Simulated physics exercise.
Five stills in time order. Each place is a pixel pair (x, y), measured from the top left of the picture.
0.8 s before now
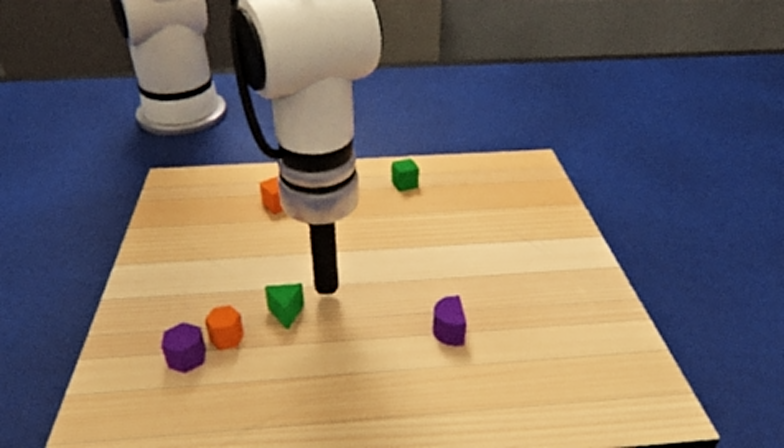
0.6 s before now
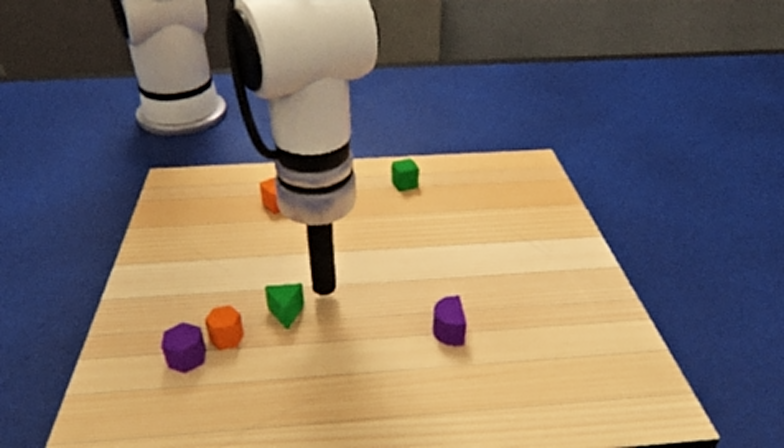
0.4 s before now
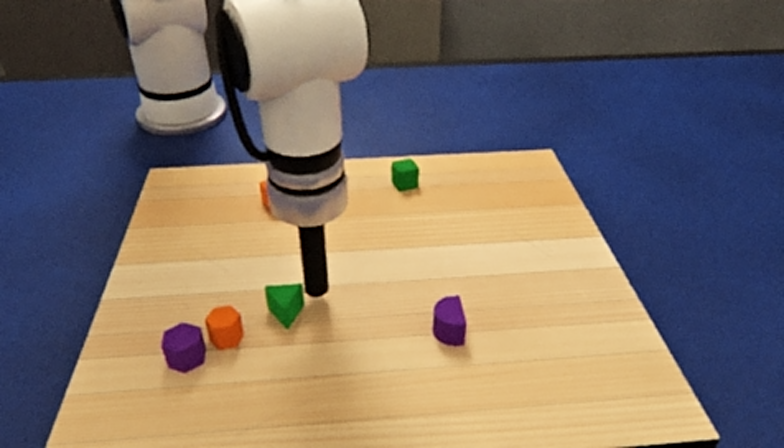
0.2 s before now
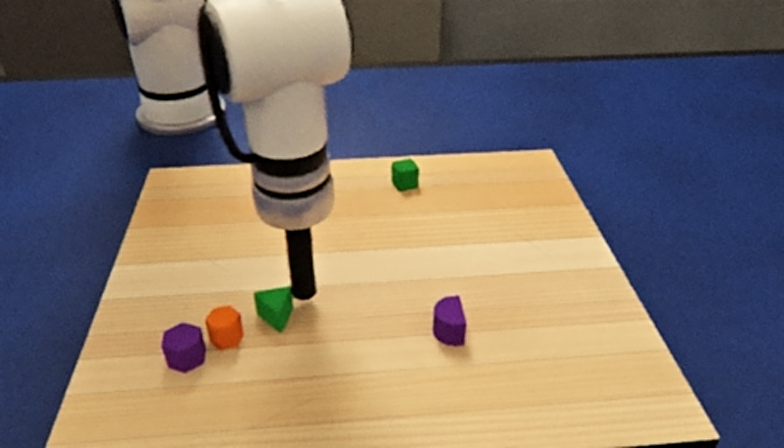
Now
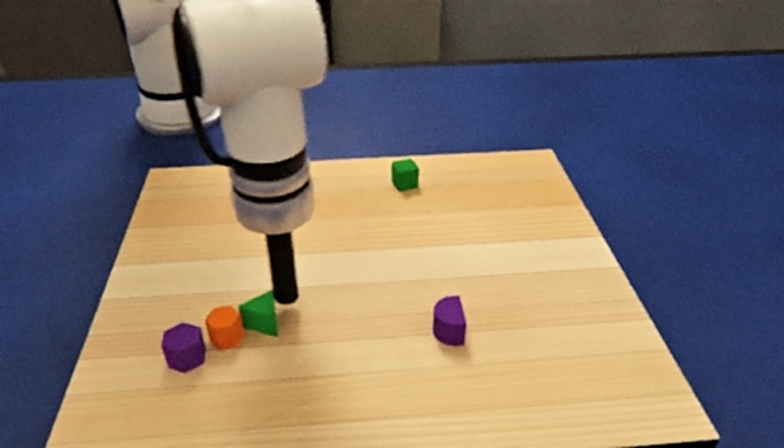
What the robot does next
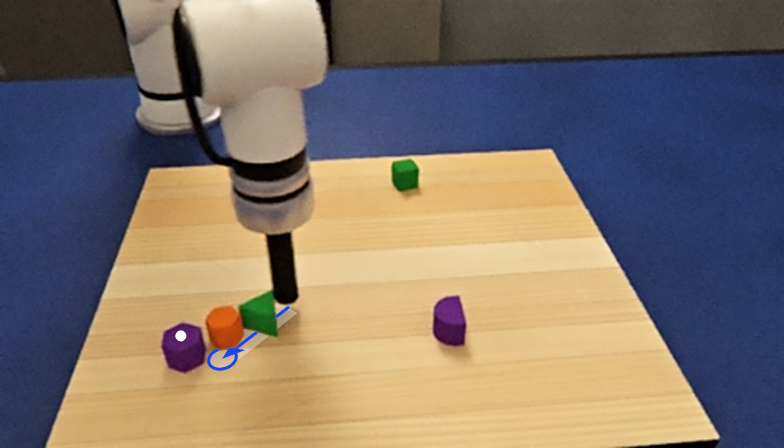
A pale wooden board lies on a blue surface, seen from the front and slightly above by a still camera. A white robot arm with a black peg hangs over it among purple and orange blocks at left, a green three-sided block beside them, a purple block at right and a green one behind. The arm moves left, and its peg pushes the three-sided block a short way left to the orange one.
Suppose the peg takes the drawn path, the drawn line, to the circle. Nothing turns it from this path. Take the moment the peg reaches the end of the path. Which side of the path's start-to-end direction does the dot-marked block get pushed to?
It moves off to the right.
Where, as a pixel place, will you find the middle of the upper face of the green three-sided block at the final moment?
It will end up at (207, 359).
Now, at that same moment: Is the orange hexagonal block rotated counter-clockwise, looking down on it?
My answer is no.
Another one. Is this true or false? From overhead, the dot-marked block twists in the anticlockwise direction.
The statement is true.
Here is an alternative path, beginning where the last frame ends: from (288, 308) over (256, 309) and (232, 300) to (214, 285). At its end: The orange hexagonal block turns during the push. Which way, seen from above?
My prediction: CW.
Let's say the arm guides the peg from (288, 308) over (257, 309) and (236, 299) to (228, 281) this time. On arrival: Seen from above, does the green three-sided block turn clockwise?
Going by the path, no.
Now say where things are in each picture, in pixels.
In the first picture, peg tip (327, 287); block tops, purple hexagonal block (181, 336); orange hexagonal block (222, 316); green three-sided block (284, 292).
In the second picture, peg (324, 288); blocks unchanged.
In the third picture, peg (317, 289); blocks unchanged.
In the fourth picture, peg (304, 293); green three-sided block (274, 296).
In the fifth picture, peg (287, 297); purple hexagonal block (181, 336); orange hexagonal block (222, 316); green three-sided block (261, 303).
Path on the board, straight from (288, 308) to (223, 358); the dot is on the purple hexagonal block.
What follows on the original path. Halfway along, peg (255, 321); purple hexagonal block (172, 338); orange hexagonal block (209, 328), turned 45° clockwise; green three-sided block (238, 328), turned 50° anticlockwise.
At the end, peg (220, 348); purple hexagonal block (147, 341), turned 25° anticlockwise; orange hexagonal block (185, 341), turned 115° clockwise; green three-sided block (207, 359), turned 50° anticlockwise.
